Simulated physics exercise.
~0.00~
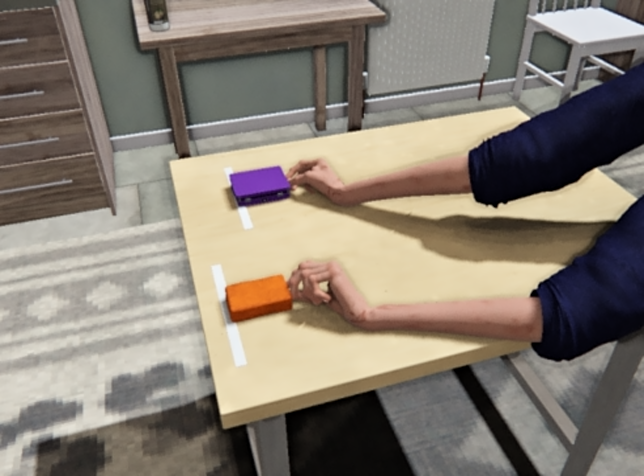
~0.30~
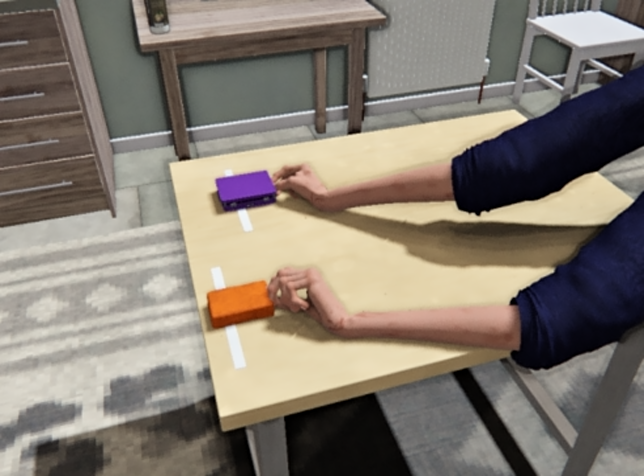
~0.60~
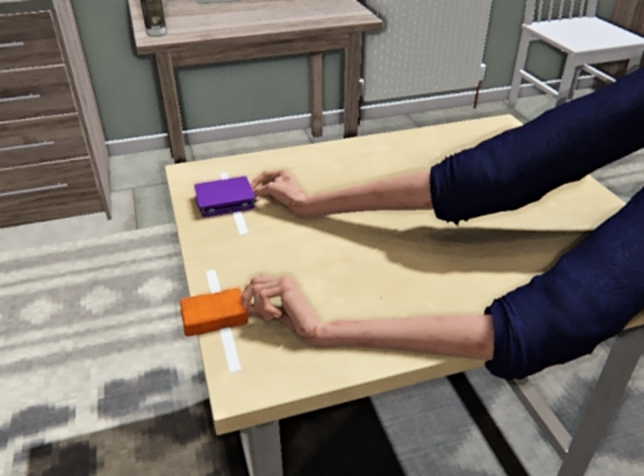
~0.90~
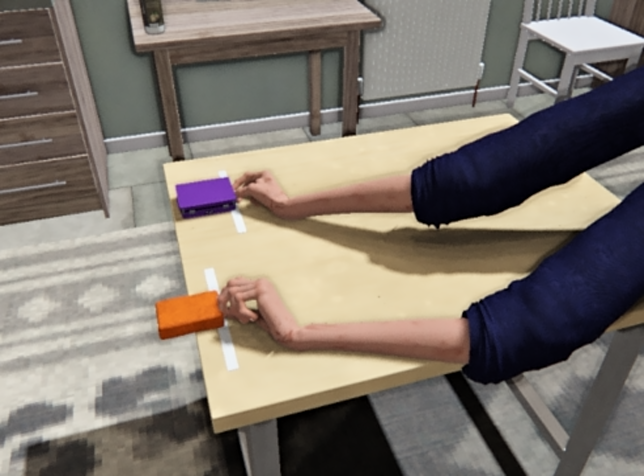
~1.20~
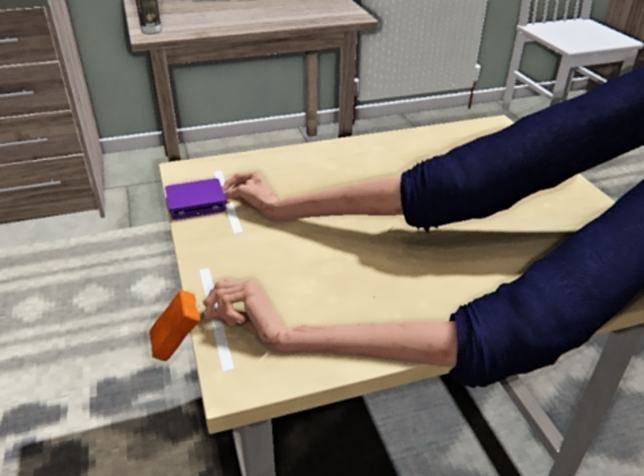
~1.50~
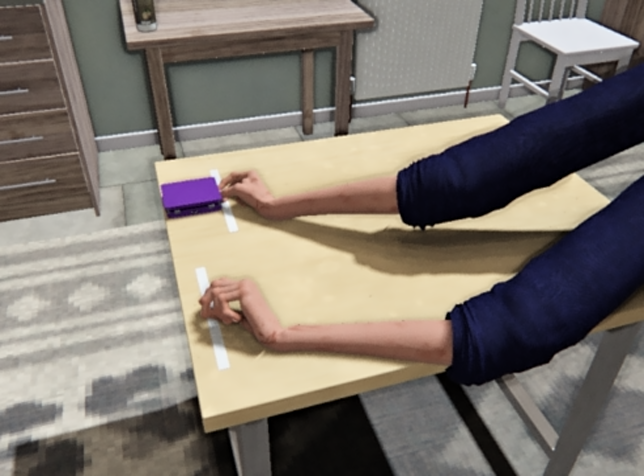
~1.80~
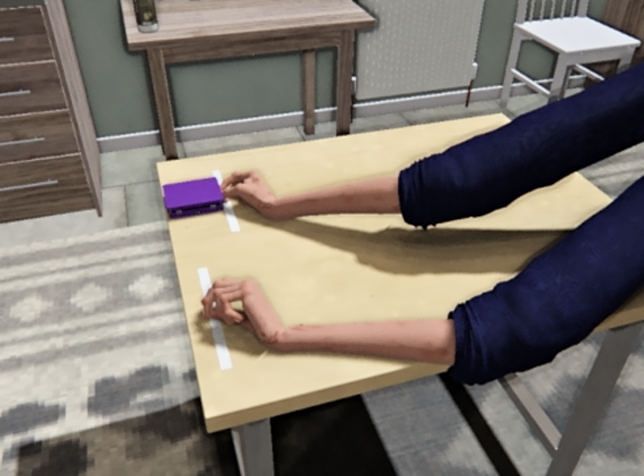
The clip shows two hands pushing an orange block and a purple case leftward across strips of white tape toward a table's edge; the orange block tips over the edge and drops out of view, while the purple case stays on the tabletop at the edge.
